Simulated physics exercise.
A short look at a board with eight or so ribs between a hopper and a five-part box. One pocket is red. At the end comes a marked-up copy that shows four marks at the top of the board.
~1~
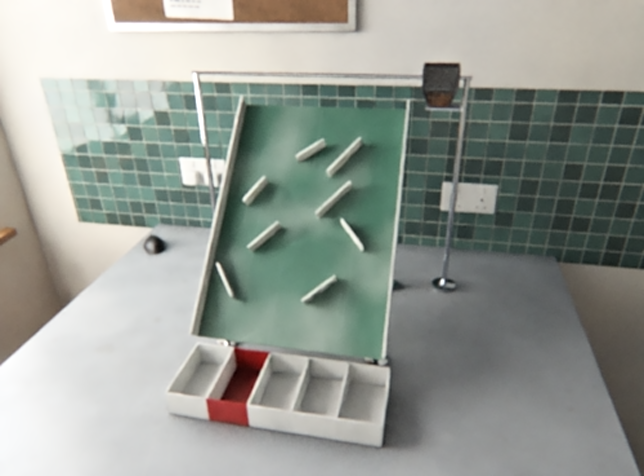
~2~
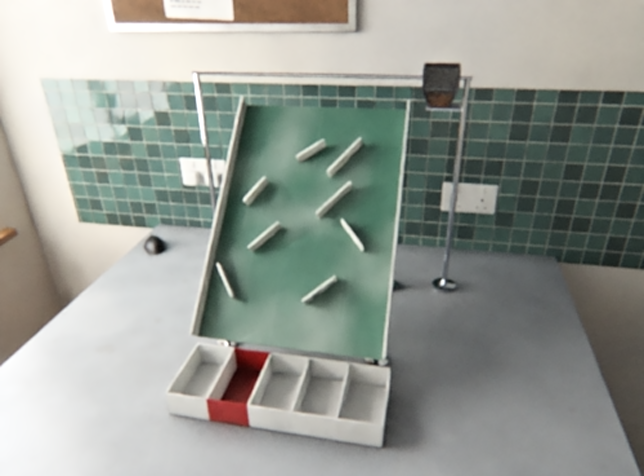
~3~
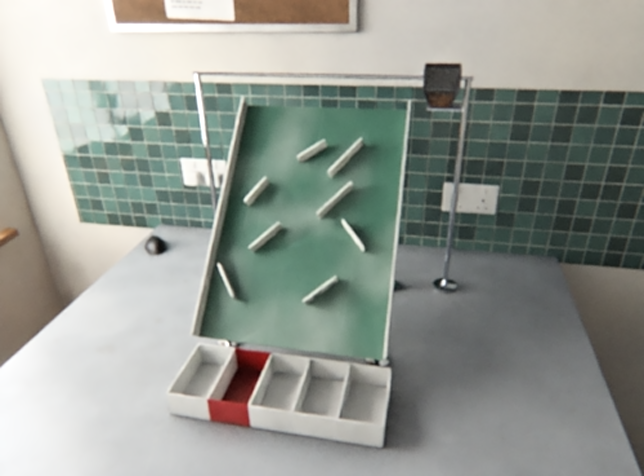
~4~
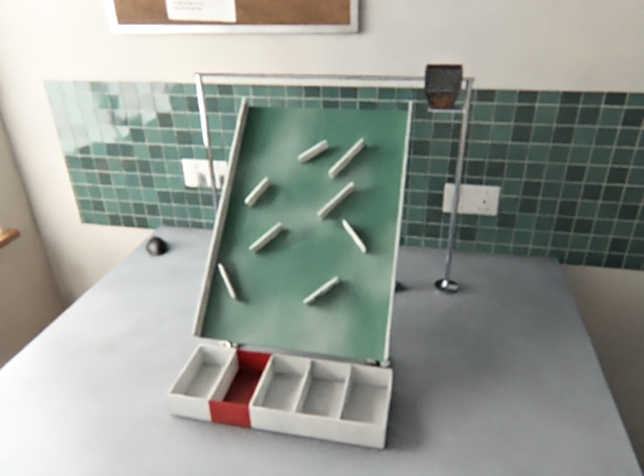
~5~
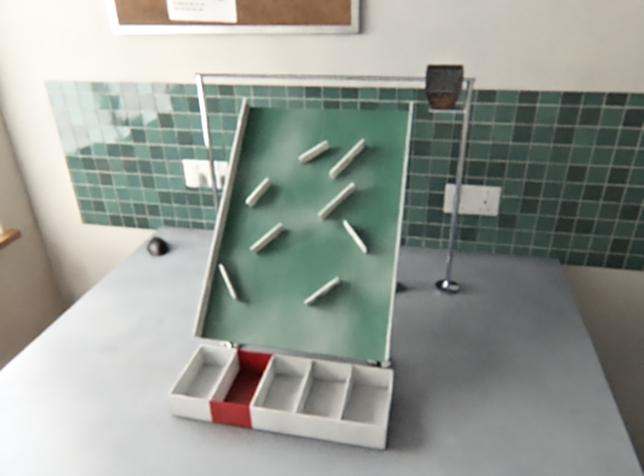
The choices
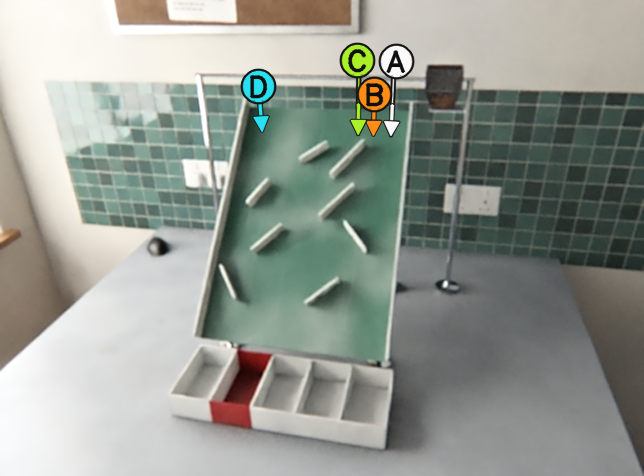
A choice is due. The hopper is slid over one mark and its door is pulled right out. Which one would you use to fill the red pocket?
Choose C.
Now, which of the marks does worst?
That is mark A.
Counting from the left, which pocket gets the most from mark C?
It is the second one.
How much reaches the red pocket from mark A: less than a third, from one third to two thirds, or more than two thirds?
It is less than a third.
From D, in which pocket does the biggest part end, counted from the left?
It is the first one.
On the marked copy, mark A meets the board at (391, 130); mark B meets the board at (373, 130); mark C meets the board at (358, 129); mark D meets the board at (261, 125).
With A, none at all in the red pocket, the whole lot in other pockets.
With B, close to a quarter in the red pocket, close to two thirds in other pockets.
With C, close to half in the red pocket, close to a third in other pockets, a small share outside the box.
With D, close to a third in the red pocket, close to two thirds in other pockets.
